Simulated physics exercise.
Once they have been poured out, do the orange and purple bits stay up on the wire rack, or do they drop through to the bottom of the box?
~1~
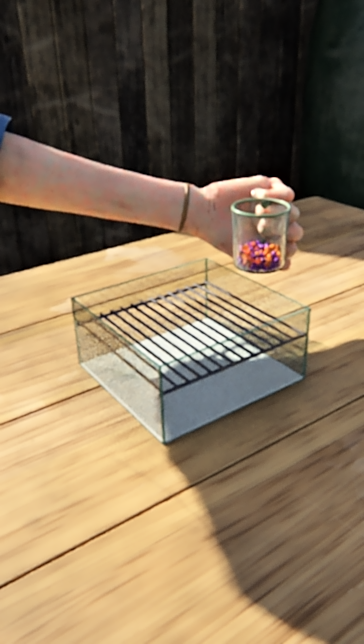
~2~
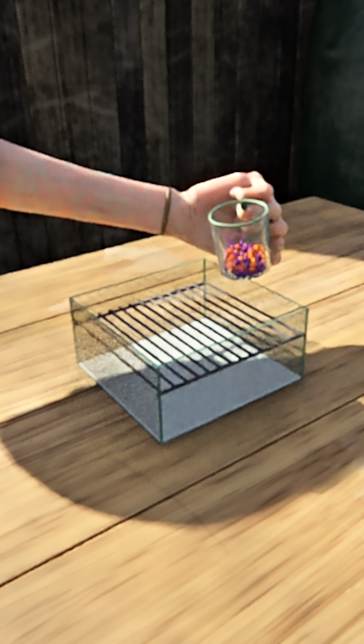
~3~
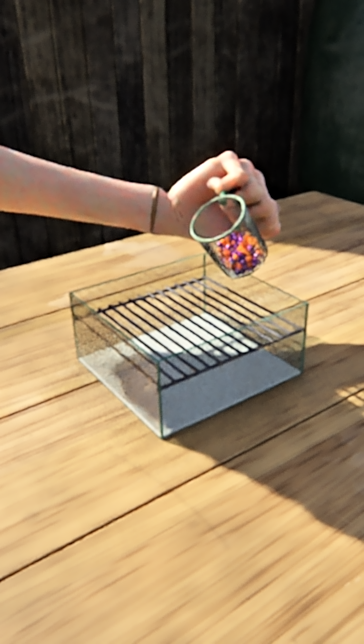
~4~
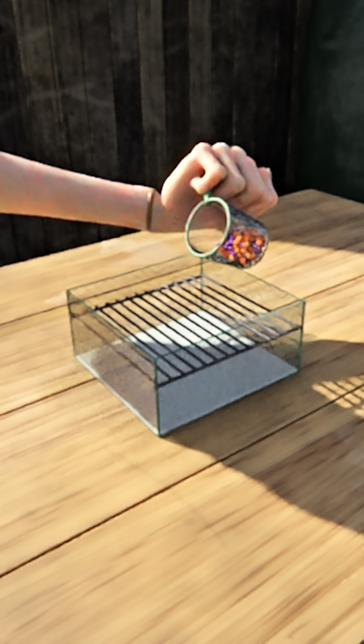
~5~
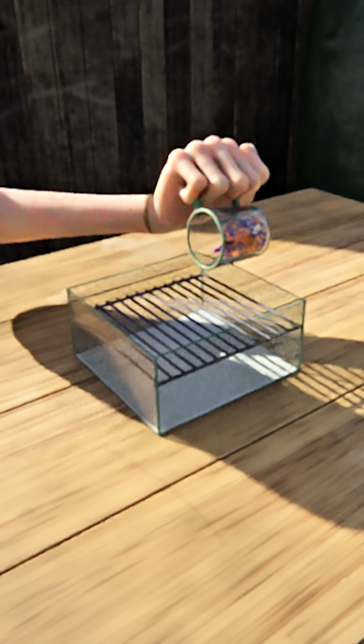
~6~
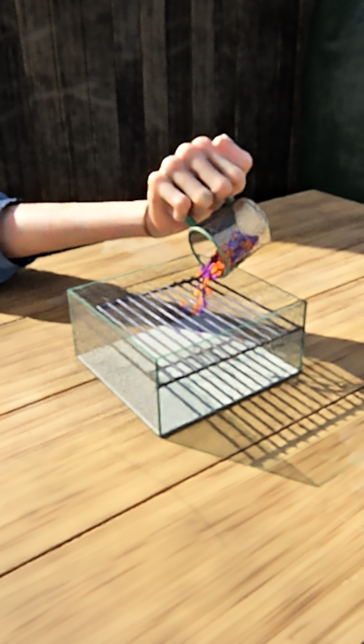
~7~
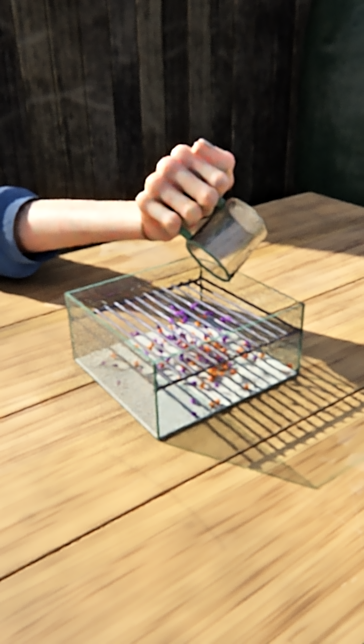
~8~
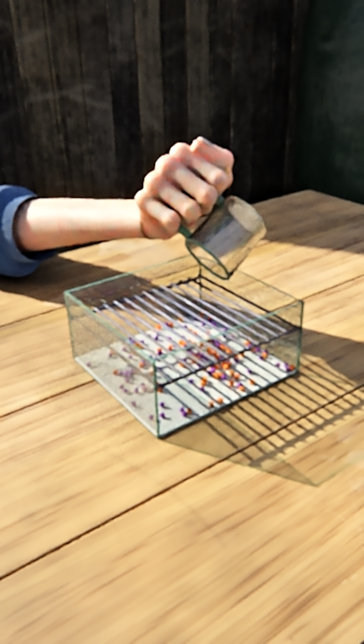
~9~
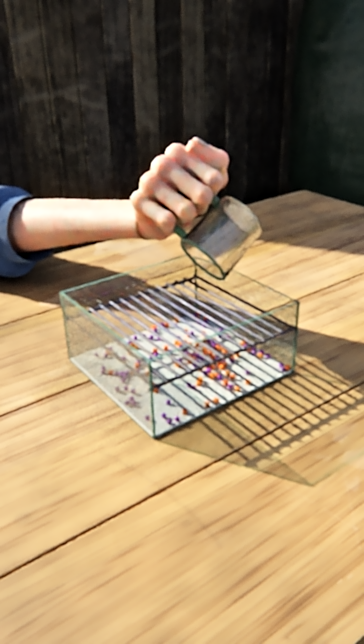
Both the orange and the purple bits drop through the wire rack and end up below it in the box.
We see a hand move a clear cup of small orange and purple bits left over an open glass box with a dark wire rack across it, then tip it until the bits pour out, fall through the wires and lie scattered below.
